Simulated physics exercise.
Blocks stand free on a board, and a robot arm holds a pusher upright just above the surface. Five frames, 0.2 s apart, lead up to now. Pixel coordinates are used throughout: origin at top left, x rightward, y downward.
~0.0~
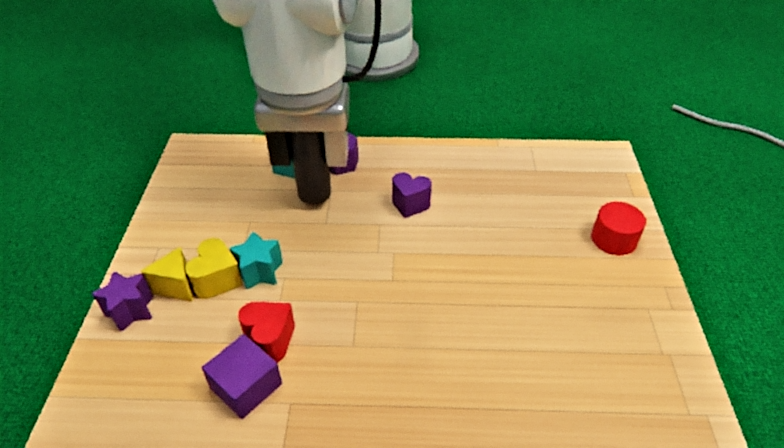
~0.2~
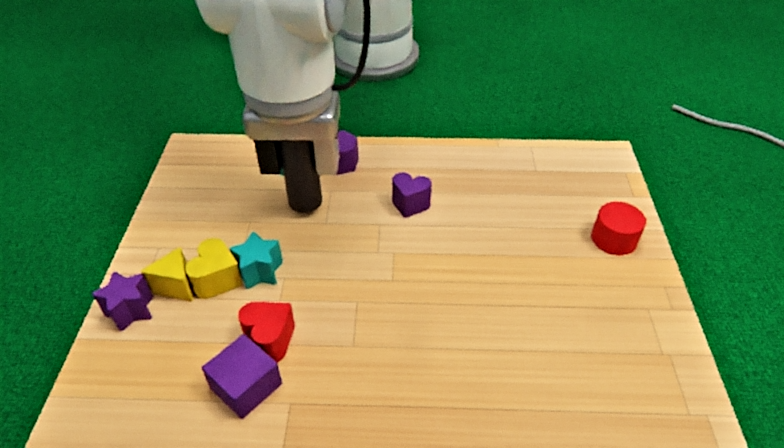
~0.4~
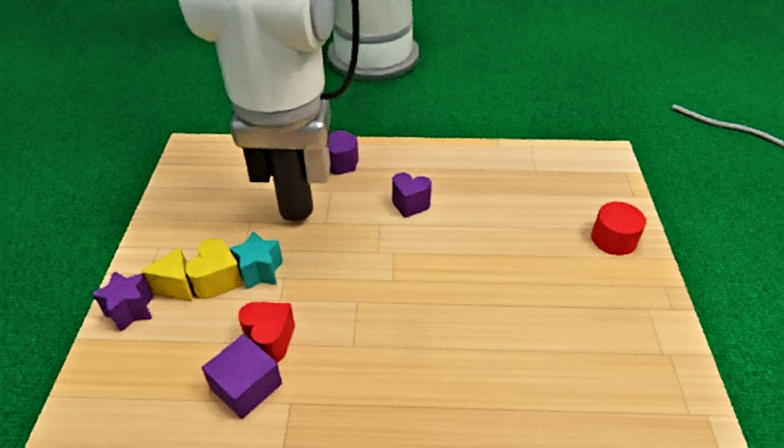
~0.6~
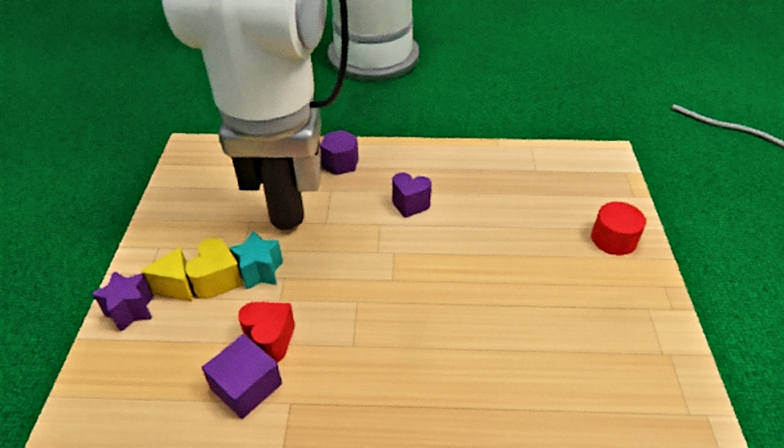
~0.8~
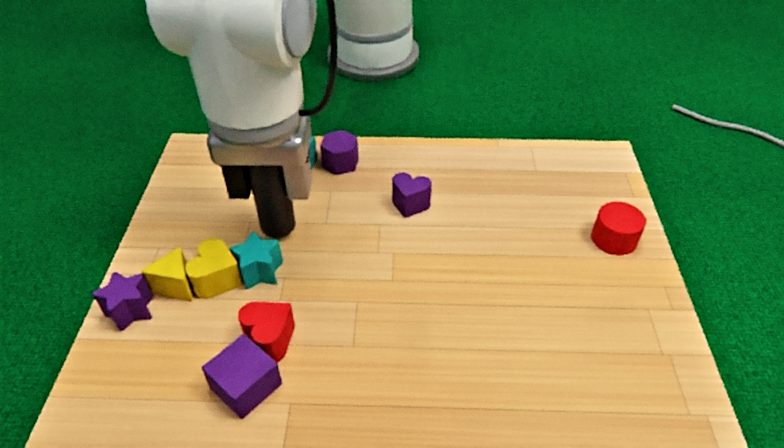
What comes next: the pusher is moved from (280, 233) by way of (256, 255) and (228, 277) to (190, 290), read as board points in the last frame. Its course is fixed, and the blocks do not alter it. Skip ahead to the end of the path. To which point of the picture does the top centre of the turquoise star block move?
That would be at about pixel (246, 274).
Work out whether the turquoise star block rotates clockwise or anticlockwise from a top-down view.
Anticlockwise.
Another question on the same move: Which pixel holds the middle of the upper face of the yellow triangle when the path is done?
About (146, 266).
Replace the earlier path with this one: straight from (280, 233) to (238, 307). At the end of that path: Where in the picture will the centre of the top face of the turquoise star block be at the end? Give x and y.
In the picture, it is at (232, 318).
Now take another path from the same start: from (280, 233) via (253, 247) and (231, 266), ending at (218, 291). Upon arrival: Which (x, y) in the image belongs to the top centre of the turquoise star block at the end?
My best guess is (247, 273).
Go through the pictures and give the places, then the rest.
In the first frame, pusher tip at (315, 193); block tops, purple star block at (120, 289); yellow triangle at (168, 265); yellow heart block at (211, 258); turquoise star block at (254, 249).
In the second frame, pusher at (306, 201); blocks unchanged.
In the third frame, pusher at (296, 210); blocks unchanged.
In the fourth frame, pusher at (287, 218); blocks unchanged.
In the fifth frame, pusher at (278, 226); purple star block at (120, 289); yellow triangle at (168, 265); yellow heart block at (211, 258); turquoise star block at (254, 249).
The first path, step by step. One third of the way, pusher at (254, 249); yellow triangle at (164, 266), turned 15° clockwise; yellow heart block at (205, 267), turned 20° clockwise; turquoise star block at (251, 260), turned 35° anticlockwise.
Two thirds of the way, pusher at (226, 270); yellow triangle at (160, 268), turned 30° clockwise; yellow heart block at (188, 282); turquoise star block at (246, 274), turned 70° anticlockwise.
At the end, pusher at (188, 283); purple star block at (114, 289), turned 20° anticlockwise; yellow triangle at (146, 266), turned 45° clockwise; yellow heart block at (164, 300), turned 40° anticlockwise; turquoise star block at (245, 274), turned 75° anticlockwise.
